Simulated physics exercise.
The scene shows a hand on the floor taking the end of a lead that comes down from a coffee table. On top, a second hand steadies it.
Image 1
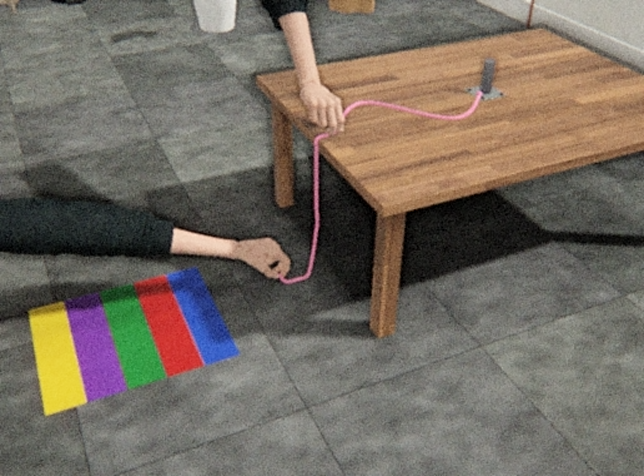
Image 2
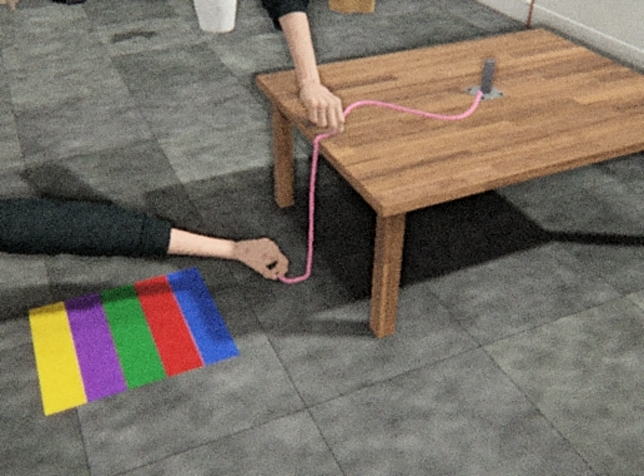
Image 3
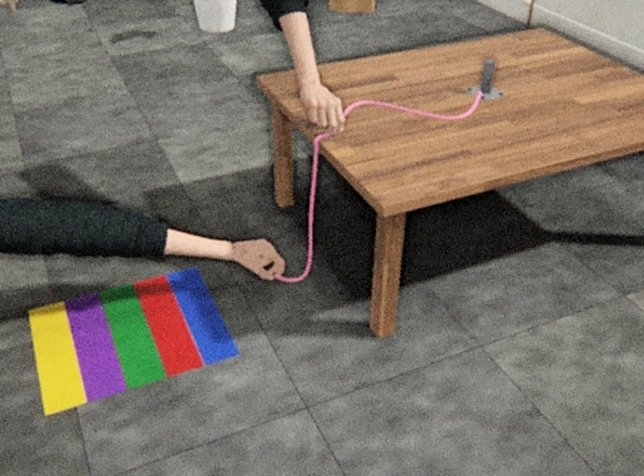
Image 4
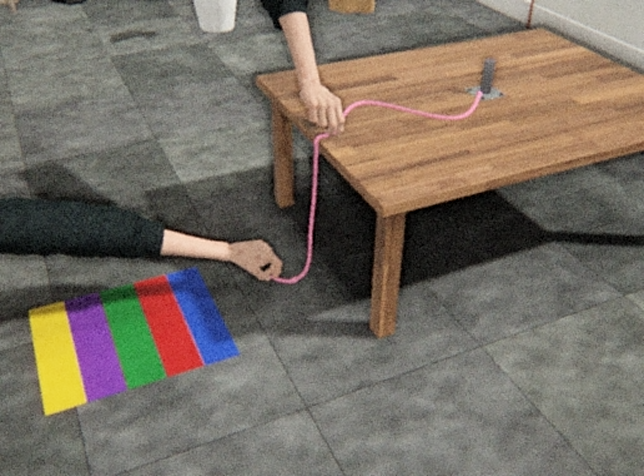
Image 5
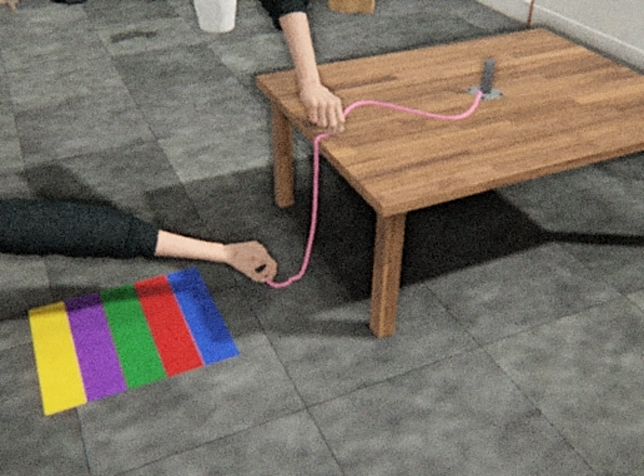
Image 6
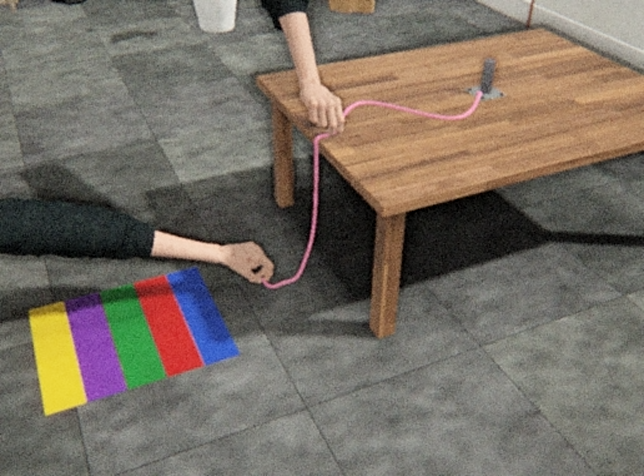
A hand near the floor drawing the end of a pink cord slightly left while another hand rests on a wooden table.
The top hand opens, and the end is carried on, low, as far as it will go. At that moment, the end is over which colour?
Over purple.
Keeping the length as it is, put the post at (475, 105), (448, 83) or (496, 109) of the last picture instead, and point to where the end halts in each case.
Per try, approx.: (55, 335); (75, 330); (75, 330).
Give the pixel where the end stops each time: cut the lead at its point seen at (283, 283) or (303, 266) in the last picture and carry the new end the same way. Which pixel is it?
First try: Near (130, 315). Second try: Near (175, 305).
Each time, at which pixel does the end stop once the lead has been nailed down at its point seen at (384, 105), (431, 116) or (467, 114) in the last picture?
It would sit near (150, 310) the first time, (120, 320) the second and (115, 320) the third.
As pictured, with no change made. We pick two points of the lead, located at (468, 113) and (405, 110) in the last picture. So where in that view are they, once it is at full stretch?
Final positions are (438, 103) and (379, 117), in that order.
Soon after, end near (149, 310); over red.
After that, end near (114, 320); over green.
At the stop, end near (93, 326); over purple. The purple one.
